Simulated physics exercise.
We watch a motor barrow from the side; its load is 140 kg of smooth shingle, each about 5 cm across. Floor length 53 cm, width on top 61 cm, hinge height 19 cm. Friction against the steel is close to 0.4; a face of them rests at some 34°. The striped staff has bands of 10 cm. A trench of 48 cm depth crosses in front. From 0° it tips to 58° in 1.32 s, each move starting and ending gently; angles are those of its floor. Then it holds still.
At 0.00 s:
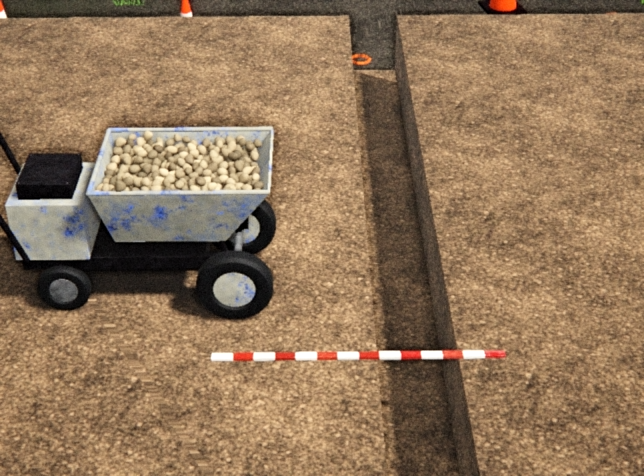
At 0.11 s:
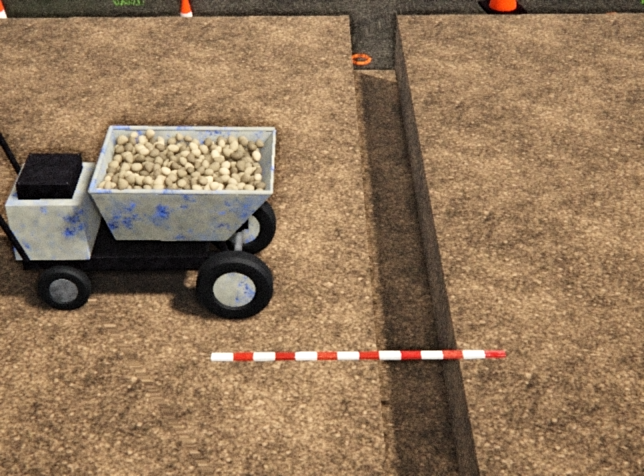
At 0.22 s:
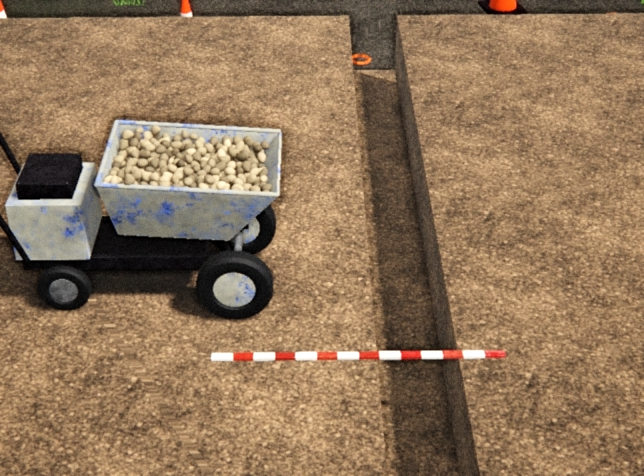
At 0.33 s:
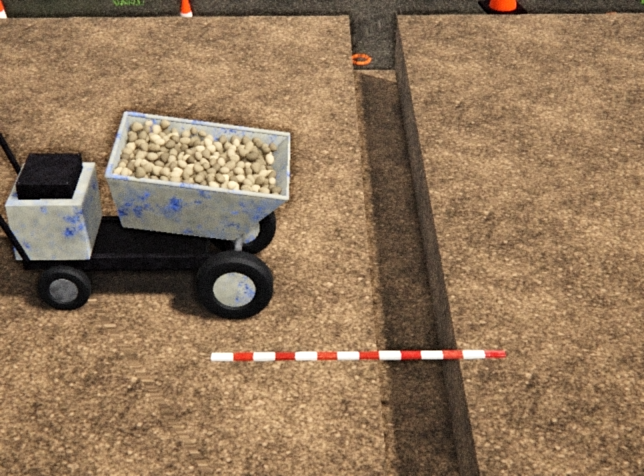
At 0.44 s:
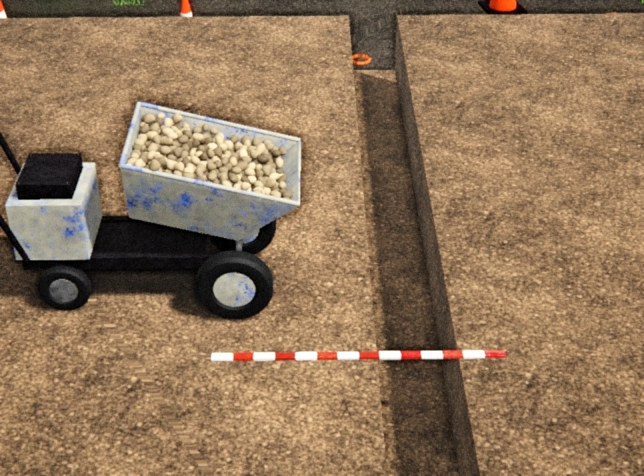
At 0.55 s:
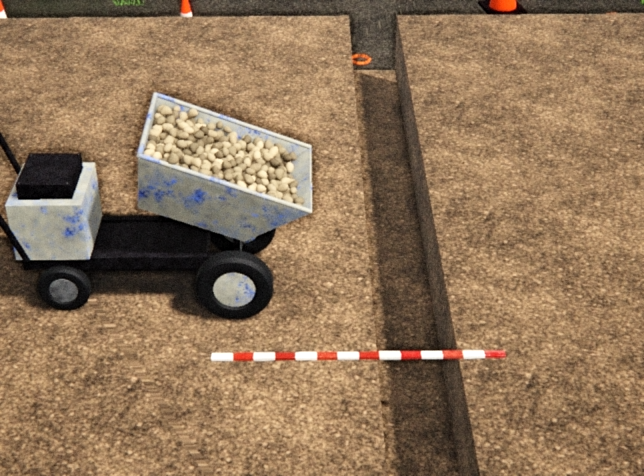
A small motor barrow, its pale skip blotched with blue and heaped with smooth cream and tan stones, stands at the left on brown, gritty ground, seen from the side and slightly above. A red-and-white striped staff lies across a dark trench at the right, with orange cones along the top edge. The skip's left end rises steadily, tilting the load rightward, while the wheels and camera stay still.
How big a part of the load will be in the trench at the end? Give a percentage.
Close to 70 in a hundred.
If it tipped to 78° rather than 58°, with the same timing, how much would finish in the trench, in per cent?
In that case some 100 per cent.
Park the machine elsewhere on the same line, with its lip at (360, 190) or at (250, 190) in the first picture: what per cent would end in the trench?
About 30 and 55 per cent.
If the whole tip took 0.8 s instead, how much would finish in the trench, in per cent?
It would be near 70 per cent.
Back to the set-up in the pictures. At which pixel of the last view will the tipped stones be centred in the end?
Around (406, 343).
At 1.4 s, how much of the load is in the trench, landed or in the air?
Some 15 per cent.
After 1.0 s the floor is at 49°; 100 % in the skip; the foremost stones are at (339, 223).
After 1.4 s the floor is at 58°; 78 % in the skip, 5 % short of the trench, 17 % in the trench; the foremost stones are at (426, 312).
After 1.8 s the floor is at 58°; 53 % in the skip, 4 % short of the trench, 43 % in the trench; the foremost stones are at (444, 329).
After 3.7 s the floor is at 58°; 25 % in the skip, 5 % short of the trench, 70 % in the trench; the foremost stones are at (455, 335).
